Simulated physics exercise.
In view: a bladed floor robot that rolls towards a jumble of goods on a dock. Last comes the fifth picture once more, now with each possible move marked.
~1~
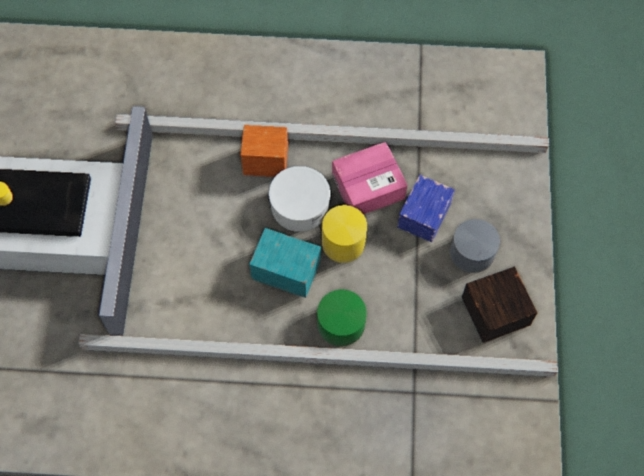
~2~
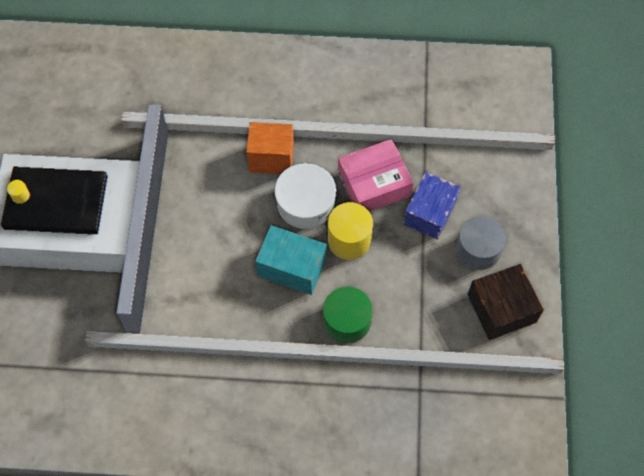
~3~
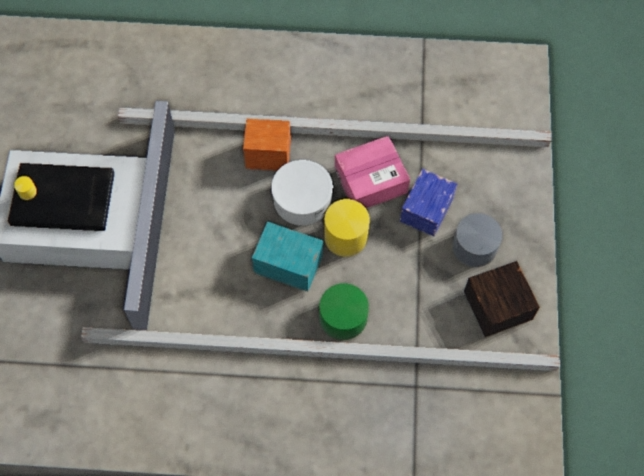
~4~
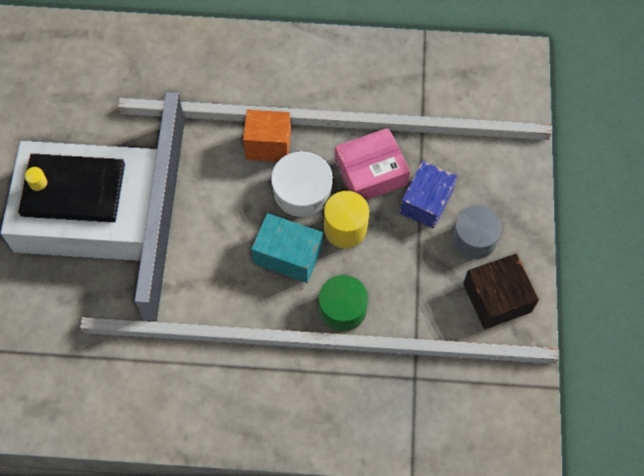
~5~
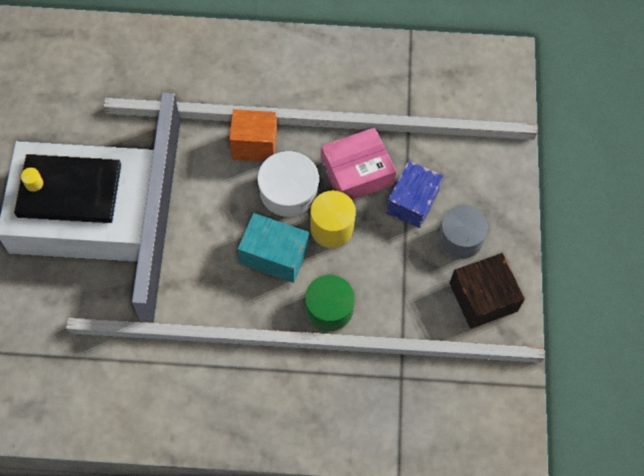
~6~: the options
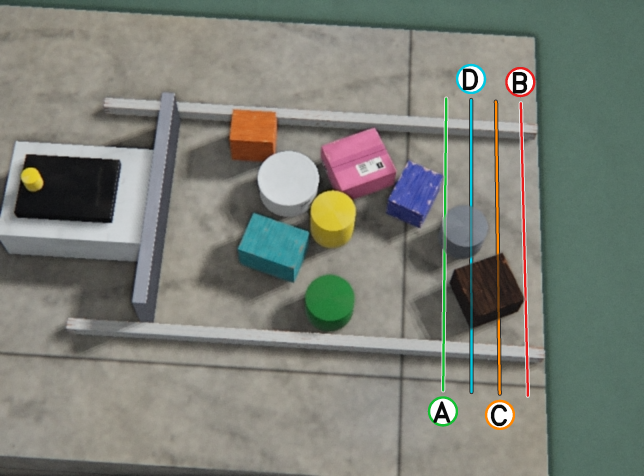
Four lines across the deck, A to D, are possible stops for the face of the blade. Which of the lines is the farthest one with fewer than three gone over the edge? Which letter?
As far as mark A.
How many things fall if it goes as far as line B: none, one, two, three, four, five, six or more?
In all, six or more.
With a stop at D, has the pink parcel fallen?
Yes.
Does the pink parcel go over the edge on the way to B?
By then, yes.
On the copy, A at (445, 235); B at (524, 240); C at (498, 238); D at (471, 237).
On A. First, robot (181, 194); orange crate (296, 139); yellow canister (340, 216).
Then, robot (287, 201); grey canister (481, 246); blue crate (468, 208).
Finally, robot (367, 206); grey canister (540, 259); blue crate (538, 210); none fallen.
By contrast, B drops nine; C drops five; D drops four.
